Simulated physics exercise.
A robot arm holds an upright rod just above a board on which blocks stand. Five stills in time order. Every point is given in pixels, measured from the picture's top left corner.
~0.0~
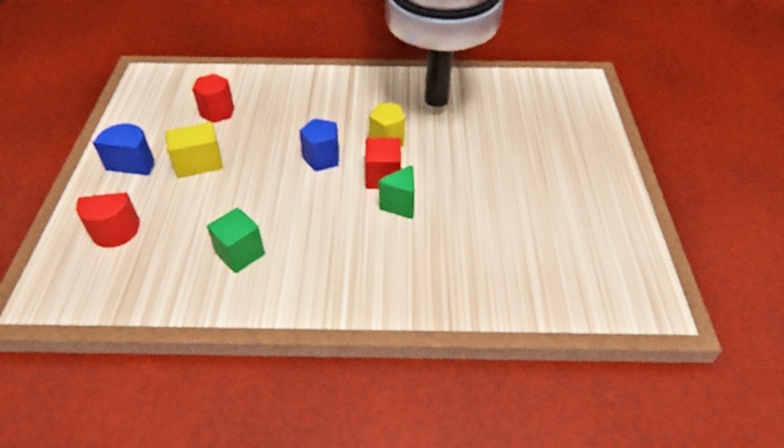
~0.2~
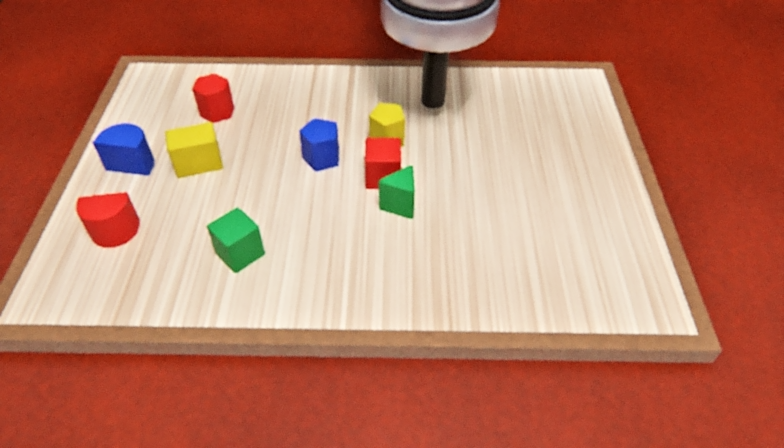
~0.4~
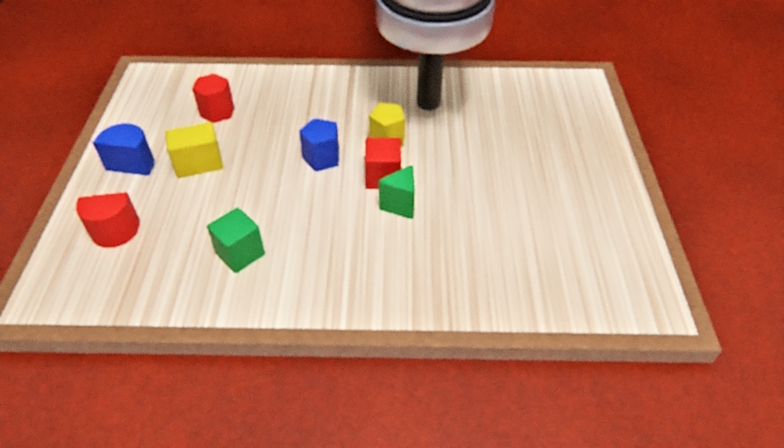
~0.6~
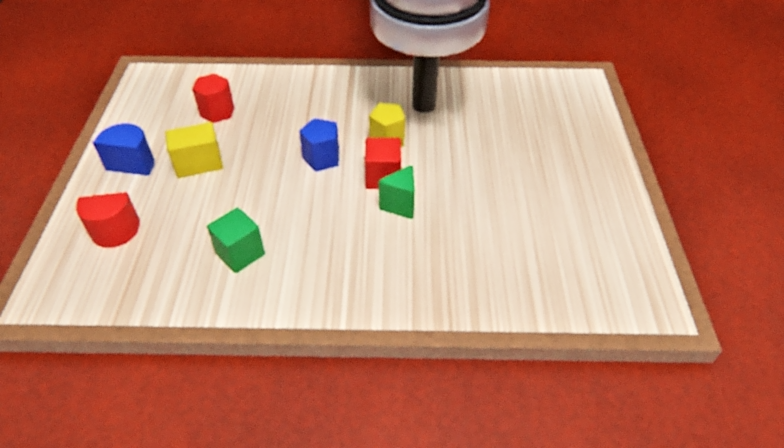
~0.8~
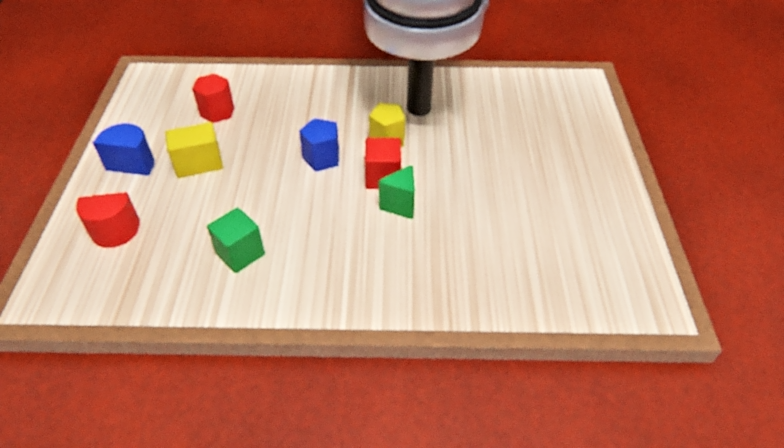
In the video, a robot arm holding a dark upright rod moves slightly left and a little toward the viewer above a wooden board, near a yellow pentagonal block, while the red, blue, yellow and green blocks stay still.
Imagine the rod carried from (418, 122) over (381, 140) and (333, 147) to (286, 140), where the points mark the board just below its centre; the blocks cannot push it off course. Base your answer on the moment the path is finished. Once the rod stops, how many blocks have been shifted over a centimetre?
It should be two, as far as I can tell.
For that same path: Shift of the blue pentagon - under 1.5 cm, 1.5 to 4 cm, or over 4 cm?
Between 1.5 and 4 cm.
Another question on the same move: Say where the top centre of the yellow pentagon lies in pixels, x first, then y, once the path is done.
The centre of its top face lies at (340, 138).
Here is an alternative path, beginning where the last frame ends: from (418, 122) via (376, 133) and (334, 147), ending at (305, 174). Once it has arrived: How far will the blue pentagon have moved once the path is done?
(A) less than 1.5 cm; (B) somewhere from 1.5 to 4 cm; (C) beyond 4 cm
C - beyond 4 cm.
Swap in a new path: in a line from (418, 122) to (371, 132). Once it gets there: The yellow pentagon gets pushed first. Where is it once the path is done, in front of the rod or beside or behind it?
Lost on the way.
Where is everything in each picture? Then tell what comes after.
The first frame shows tip of the rod (437, 100), middles of tops, blue pentagon (320, 130), red square (383, 149), yellow pentagon (388, 113).
The second frame shows rod (433, 101), nothing pushed.
The third frame shows rod (429, 103), nothing pushed.
The fourth frame shows rod (424, 106), nothing pushed.
The fifth frame shows rod (419, 109), blue pentagon (320, 130), red square (383, 149), yellow pentagon (388, 113).
The first path, step by step. One third of the way, rod (379, 128); yellow pentagon (360, 128), turned 30° anticlockwise.
Two thirds of the way, rod (331, 134); blue pentagon (305, 135), turned 20° clockwise; red square (381, 151), turned 15° anticlockwise; yellow pentagon (340, 138), turned 80° anticlockwise.
At the end, rod (284, 127); blue pentagon (299, 136); red square (381, 151), turned 15° anticlockwise; yellow pentagon (340, 138), turned 80° anticlockwise.
